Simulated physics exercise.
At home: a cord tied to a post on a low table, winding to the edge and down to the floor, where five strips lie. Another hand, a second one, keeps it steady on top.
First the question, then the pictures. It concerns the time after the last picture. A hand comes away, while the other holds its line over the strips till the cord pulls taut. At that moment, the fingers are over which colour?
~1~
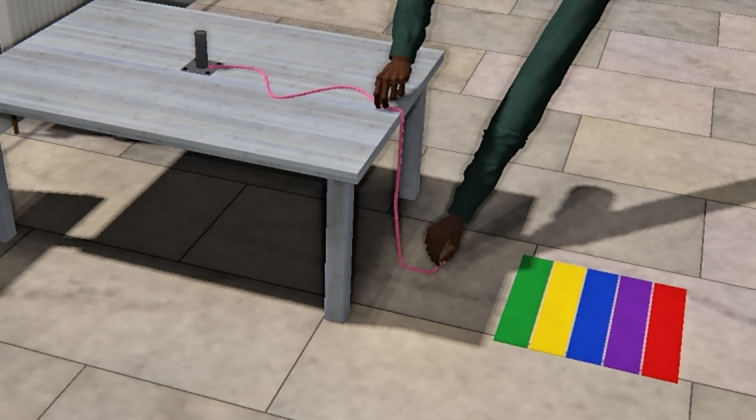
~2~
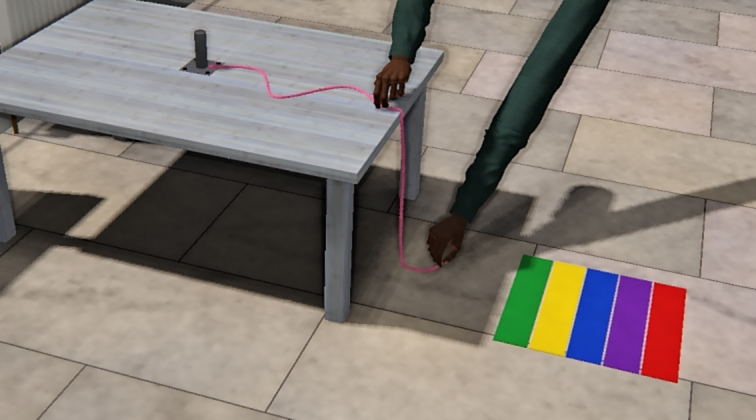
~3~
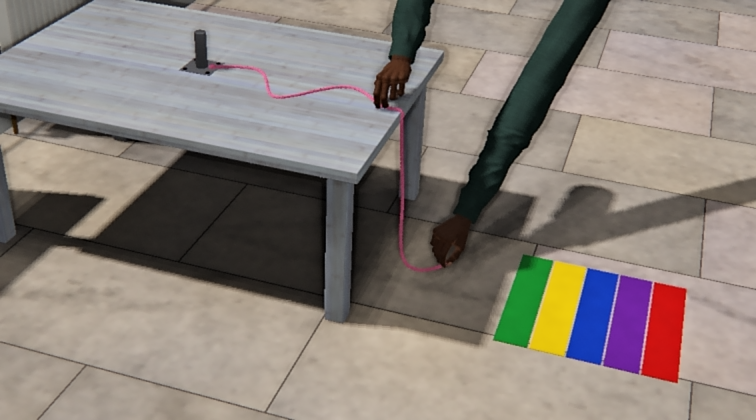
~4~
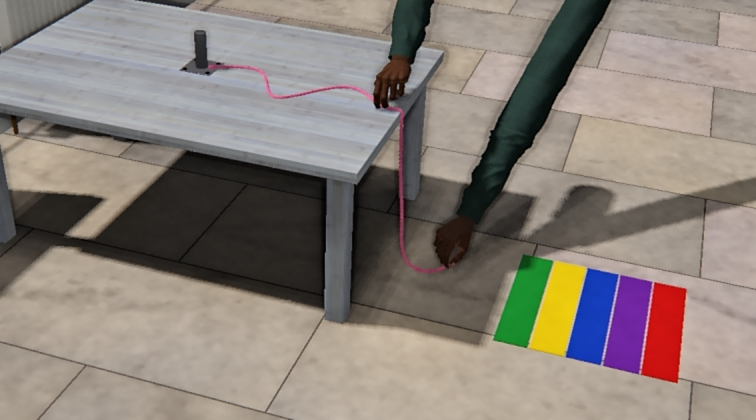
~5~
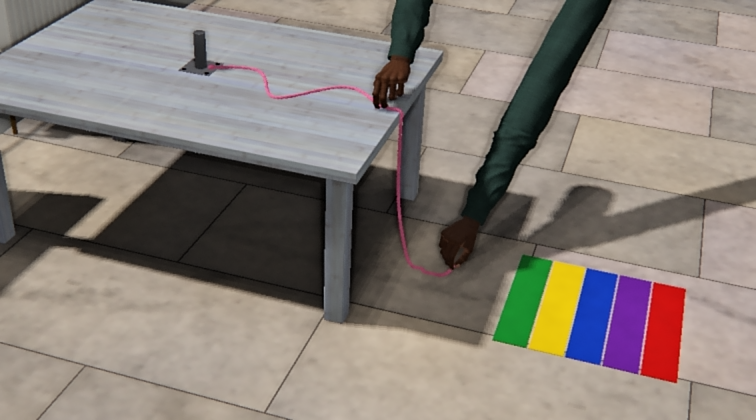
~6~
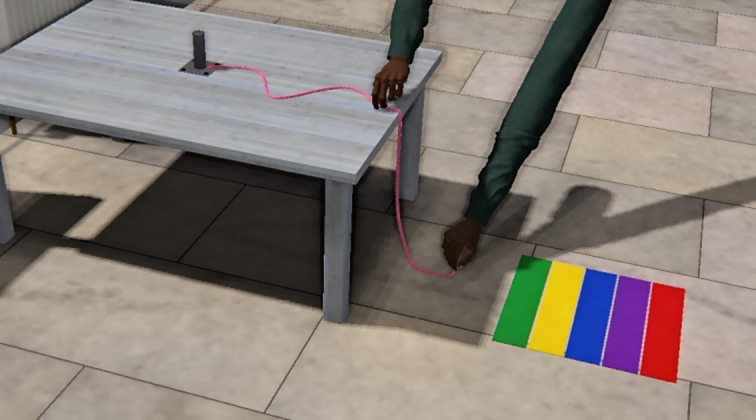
Over the purple one.
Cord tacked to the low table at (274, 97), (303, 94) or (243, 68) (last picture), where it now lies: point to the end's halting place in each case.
They end up at (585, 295), (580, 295) and (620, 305).
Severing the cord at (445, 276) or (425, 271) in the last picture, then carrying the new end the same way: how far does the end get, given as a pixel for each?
Case by case it comes to about (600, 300) and then about (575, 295).
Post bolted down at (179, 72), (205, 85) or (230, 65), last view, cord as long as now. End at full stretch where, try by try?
First (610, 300), then (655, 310), then (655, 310).
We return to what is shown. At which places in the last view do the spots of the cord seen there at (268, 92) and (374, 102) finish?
I'd say about (300, 88) for one and about (422, 131) for the other.
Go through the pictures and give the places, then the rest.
The first picture shows end (440, 263); green (516, 327); yellow (551, 335); blue (587, 344); purple (624, 352); red (662, 361).
The second picture shows end (442, 263); cord through (247, 68) (272, 95) (347, 87) (401, 114) (403, 184) (401, 252).
The third picture shows end (446, 264).
The fourth picture shows end (449, 265); cord through (246, 68) (272, 96) (347, 87) (401, 114) (401, 184) (403, 252).
The fifth picture shows end (454, 266).
The sixth picture shows end (457, 267); cord through (245, 68) (271, 96) (346, 88) (399, 115) (397, 184) (407, 253).
Early on, end near (570, 292); over yellow.
Midway, end near (607, 300); over blue.
At the end of the slack, end near (628, 304); over purple. The purple one.
